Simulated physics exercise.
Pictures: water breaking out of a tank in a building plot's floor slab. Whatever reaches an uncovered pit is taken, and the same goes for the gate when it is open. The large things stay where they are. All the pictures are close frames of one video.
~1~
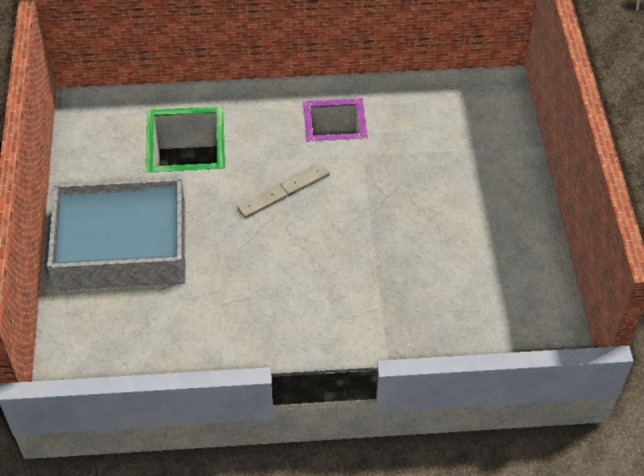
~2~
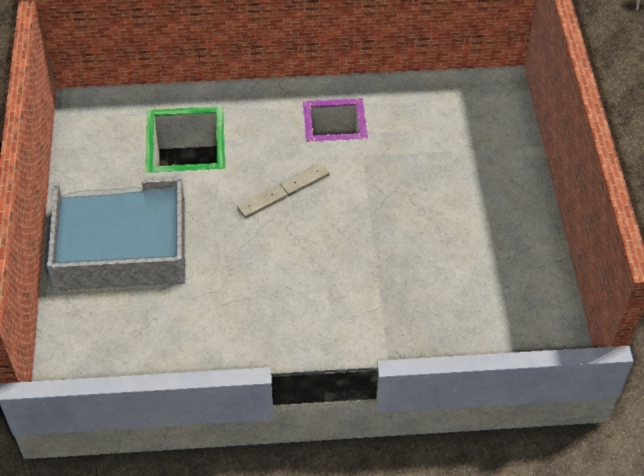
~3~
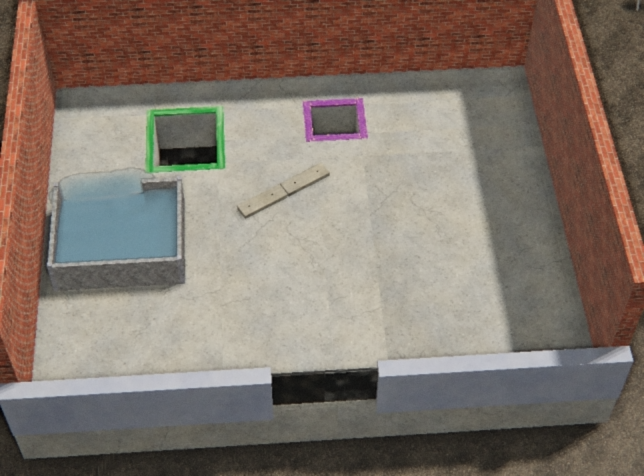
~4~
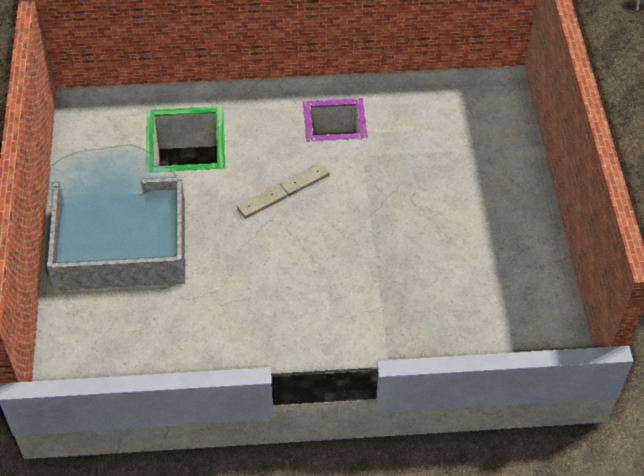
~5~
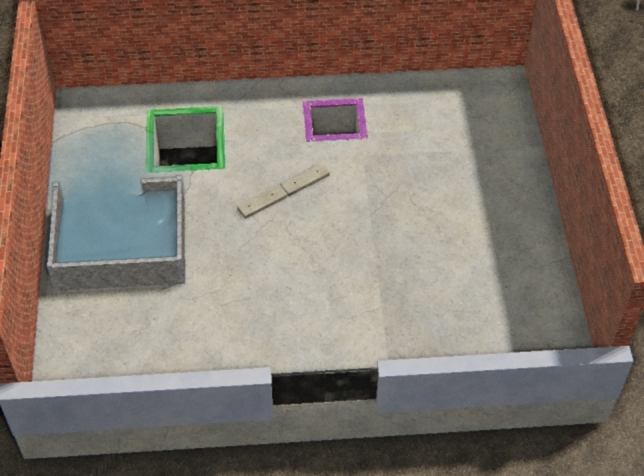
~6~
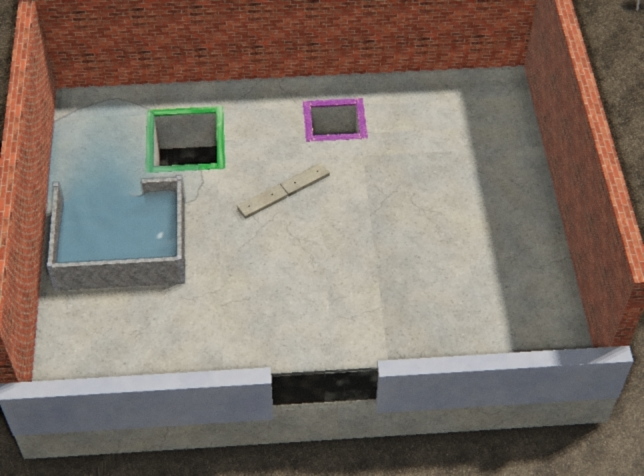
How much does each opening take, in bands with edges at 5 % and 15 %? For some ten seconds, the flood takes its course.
Gate: Less than 5 %, purple pit: 5 to 15 %, green pit: More than 15 %.
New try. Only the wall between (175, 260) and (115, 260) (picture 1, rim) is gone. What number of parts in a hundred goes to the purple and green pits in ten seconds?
Near enough: Purple 0 percent, green 2 percent.
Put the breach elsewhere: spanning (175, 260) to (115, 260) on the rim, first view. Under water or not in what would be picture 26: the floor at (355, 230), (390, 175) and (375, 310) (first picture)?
So the first one is left untouched, the next left untouched, and the last drenched.
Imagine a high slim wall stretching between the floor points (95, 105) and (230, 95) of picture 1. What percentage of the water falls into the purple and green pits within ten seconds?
I'd say purple collects roughly 6 % while green collects roughly 55 %.
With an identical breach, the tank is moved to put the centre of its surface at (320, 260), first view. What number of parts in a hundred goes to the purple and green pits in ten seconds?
Purple about 15 %, green about 20 %.
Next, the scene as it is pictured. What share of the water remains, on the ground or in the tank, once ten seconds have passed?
Estimate: Close to 40 %.
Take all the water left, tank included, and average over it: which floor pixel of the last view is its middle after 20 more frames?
Around pixel (132, 160).
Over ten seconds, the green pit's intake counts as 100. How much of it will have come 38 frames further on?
Close to 75 percent.
A moment on, water covers 10 % of the floor; the gate 0 %, the purple pit 0 %, the green pit 4 %.
Next, water covers 15 % of the floor; the gate 0 %, the purple pit 0 %, the green pit 7 %.
Then, water covers 20 % of the floor; the gate 0 %, the purple pit 2 %, the green pit 20 %.
Later, water covers 25 % of the floor; the gate 0 %, the purple pit 7 %, the green pit 38 %.
In the end, water covers 30 % of the floor; the gate 0 %, the purple pit 10 %, the green pit 51 %.
